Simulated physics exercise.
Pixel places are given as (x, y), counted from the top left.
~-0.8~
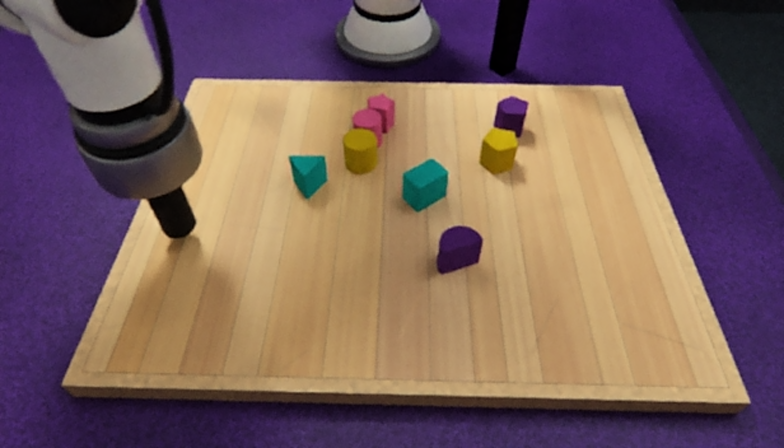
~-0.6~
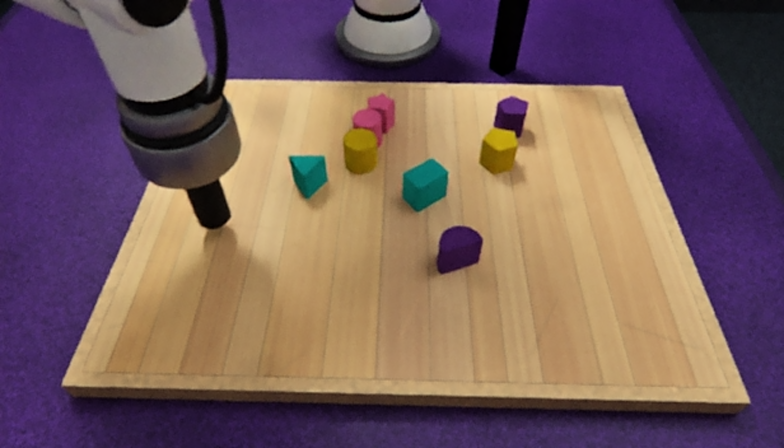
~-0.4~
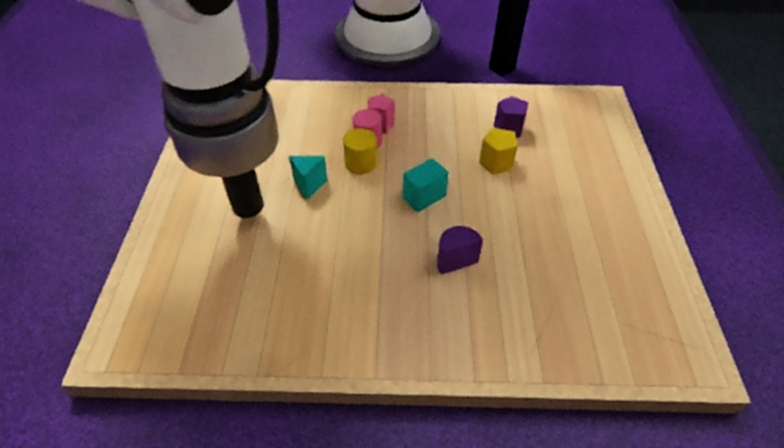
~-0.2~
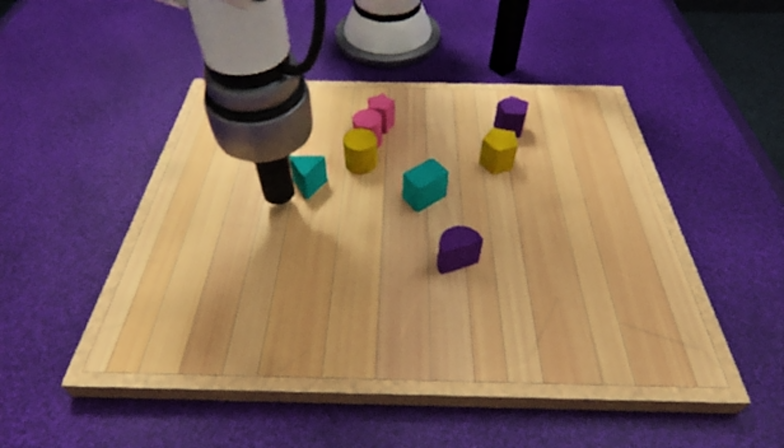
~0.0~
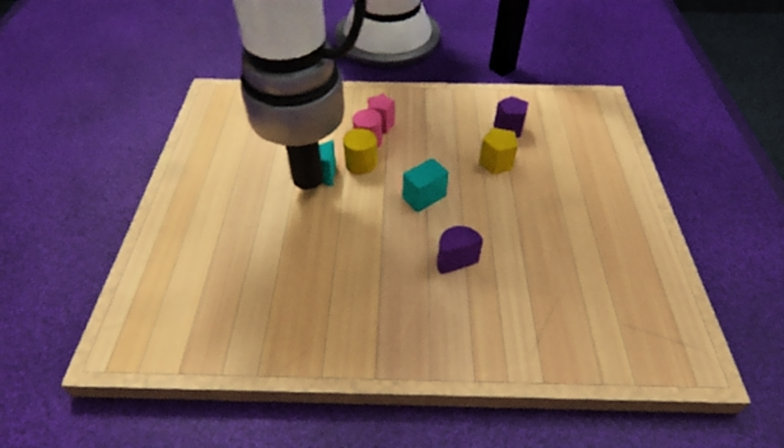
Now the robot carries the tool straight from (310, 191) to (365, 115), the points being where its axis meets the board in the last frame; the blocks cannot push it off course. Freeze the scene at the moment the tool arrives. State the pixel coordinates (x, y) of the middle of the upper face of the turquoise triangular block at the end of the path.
Expect it around (380, 80).
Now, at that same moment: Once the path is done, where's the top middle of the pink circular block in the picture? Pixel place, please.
(382, 109)
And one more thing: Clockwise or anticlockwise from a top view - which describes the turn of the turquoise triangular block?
In a top view, it turns clockwise.
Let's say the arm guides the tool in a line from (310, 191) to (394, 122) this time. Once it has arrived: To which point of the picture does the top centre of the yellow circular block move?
At (394, 130).
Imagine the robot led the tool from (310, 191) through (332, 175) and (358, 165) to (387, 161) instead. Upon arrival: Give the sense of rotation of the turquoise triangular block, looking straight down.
Bird's-eye view: Counterclockwise.
The first path, step by step. One third of the way, tool at (329, 150); turquoise triangular block at (343, 124), turned 15° clockwise; yellow circular block at (364, 137); pink circular block at (373, 114); pink star block at (385, 98).
Two thirds of the way, tool at (347, 126); turquoise triangular block at (360, 100), turned 15° clockwise; yellow circular block at (365, 137); pink circular block at (381, 109); pink star block at (394, 95), turned 45° anticlockwise.
At the end, tool at (365, 103); turquoise triangular block at (380, 80), turned 20° clockwise; yellow circular block at (365, 137); pink circular block at (382, 109); pink star block at (394, 95), turned 50° anticlockwise.
